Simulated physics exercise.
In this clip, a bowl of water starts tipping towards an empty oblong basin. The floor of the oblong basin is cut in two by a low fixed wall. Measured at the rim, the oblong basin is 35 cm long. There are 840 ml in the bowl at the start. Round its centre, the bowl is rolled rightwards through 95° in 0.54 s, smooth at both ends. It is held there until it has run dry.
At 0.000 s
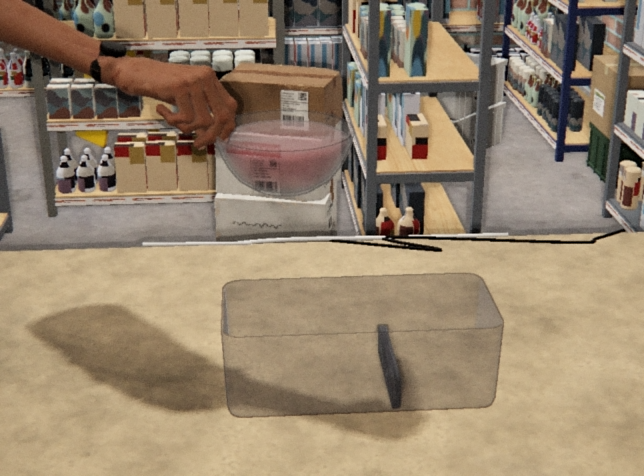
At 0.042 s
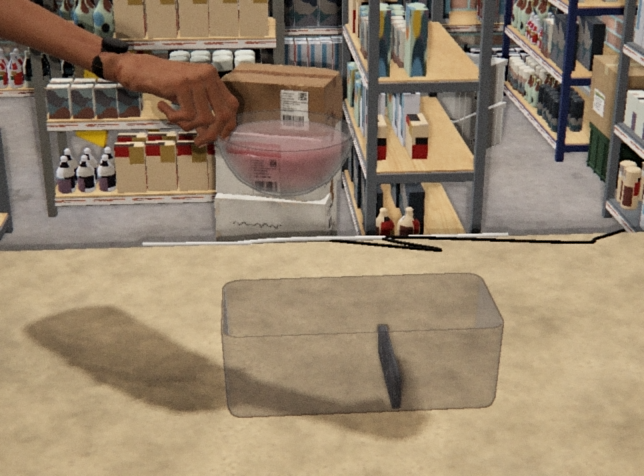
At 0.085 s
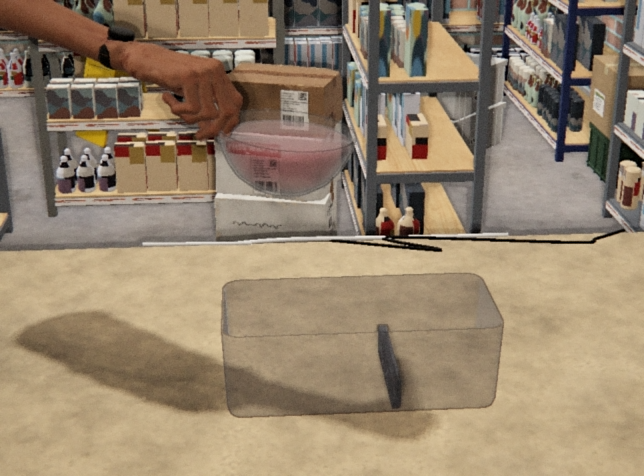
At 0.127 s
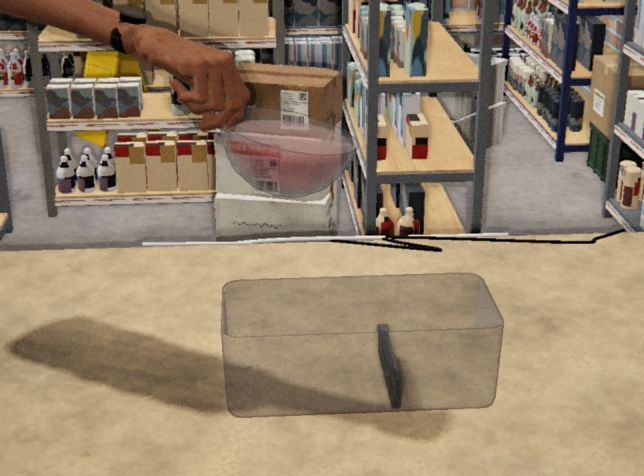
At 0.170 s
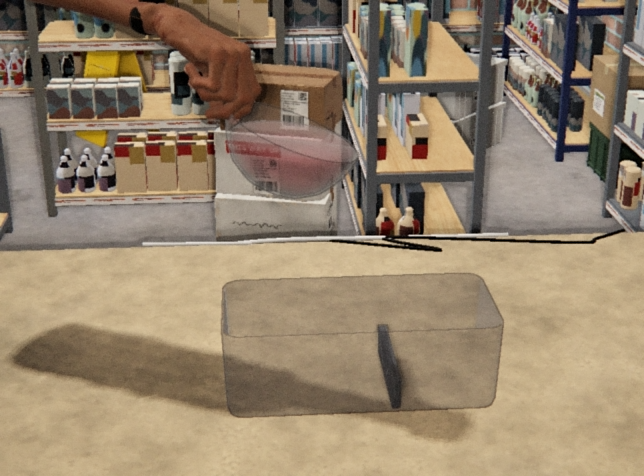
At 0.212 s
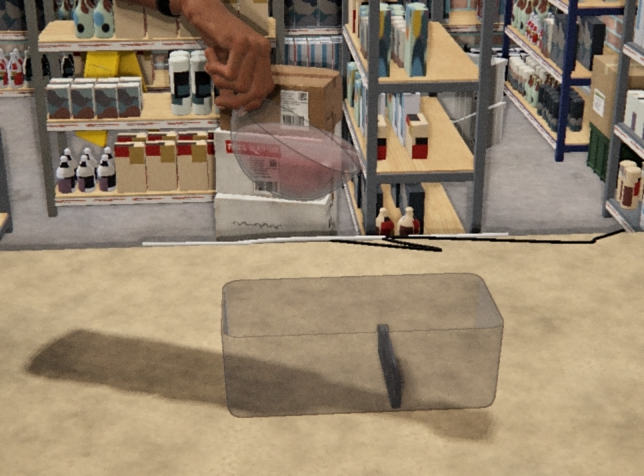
At the start, a hand holds a clear bowl of pinkish liquid nearly level above and behind an empty, clear oblong basin on a counter, with store shelves beyond. The hand then rises and shifts right as the bowl tilts rightwards, gradually at first, then clearly, its liquid gathering towards the lowered right rim.
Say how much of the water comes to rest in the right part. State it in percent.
About 50 per cent comes to rest there.
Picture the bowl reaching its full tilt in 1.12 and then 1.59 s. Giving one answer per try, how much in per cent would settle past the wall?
Try 1: Approx. 70 %; try 2: Approx. 80 %.
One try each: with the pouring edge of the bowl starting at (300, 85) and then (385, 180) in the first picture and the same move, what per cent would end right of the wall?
15 then 60 %.
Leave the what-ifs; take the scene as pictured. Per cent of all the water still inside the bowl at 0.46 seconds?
Fraction remaining: Approx. 12 per cent.
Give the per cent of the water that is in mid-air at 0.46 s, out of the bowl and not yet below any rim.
Close to 64 in a hundred.
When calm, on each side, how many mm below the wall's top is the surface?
Looks like roughly 30 mm on the left and roughly 20 mm on the right.
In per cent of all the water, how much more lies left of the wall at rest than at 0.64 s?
Roughly 22 per cent.
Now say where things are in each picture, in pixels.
In the first frame, it leans 0°; its right rim is at (353, 130); the water meets the walls at (218, 139) and (349, 135); the oblong basin's rim runs from (223, 309) to (492, 300); the wall's top is at (389, 353).
In the second frame, it leans 1°; its right rim is at (354, 131); the water meets the walls at (219, 138) and (349, 136).
In the third frame, it leans 6°; its right rim is at (355, 136); the water meets the walls at (221, 135) and (351, 139).
In the fourth frame, it leans 12°; its right rim is at (357, 144); the water meets the walls at (224, 132) and (353, 143).
In the fifth frame, it leans 21°; its right rim is at (358, 155); the water meets the walls at (231, 130) and (357, 149); 1 per cent is over the edge.
In the sixth frame, it leans 32°; its right rim is at (356, 168); the water meets the walls at (234, 135) and (346, 154); 6 per cent is over the edge.
Then, 0.46 s in, the tilt is 90° and 12 per cent is still to pour, 2 is left of the wall and 22 right of it.
Then, 0.64 s in, the tilt is 95° and 0 per cent is still to pour, 24 is left of the wall and 60 right of it.
Then, 0.83 s in, the tilt is 95° and 0 per cent is still to pour, 38 is left of the wall and 53 right of it.
Then, 1.04 s in, the tilt is 95° and 0 per cent is still to pour, 44 is left of the wall and 52 right of it.
Finally, 46 per cent lies left of the wall, 50 right of it and 4 outside.
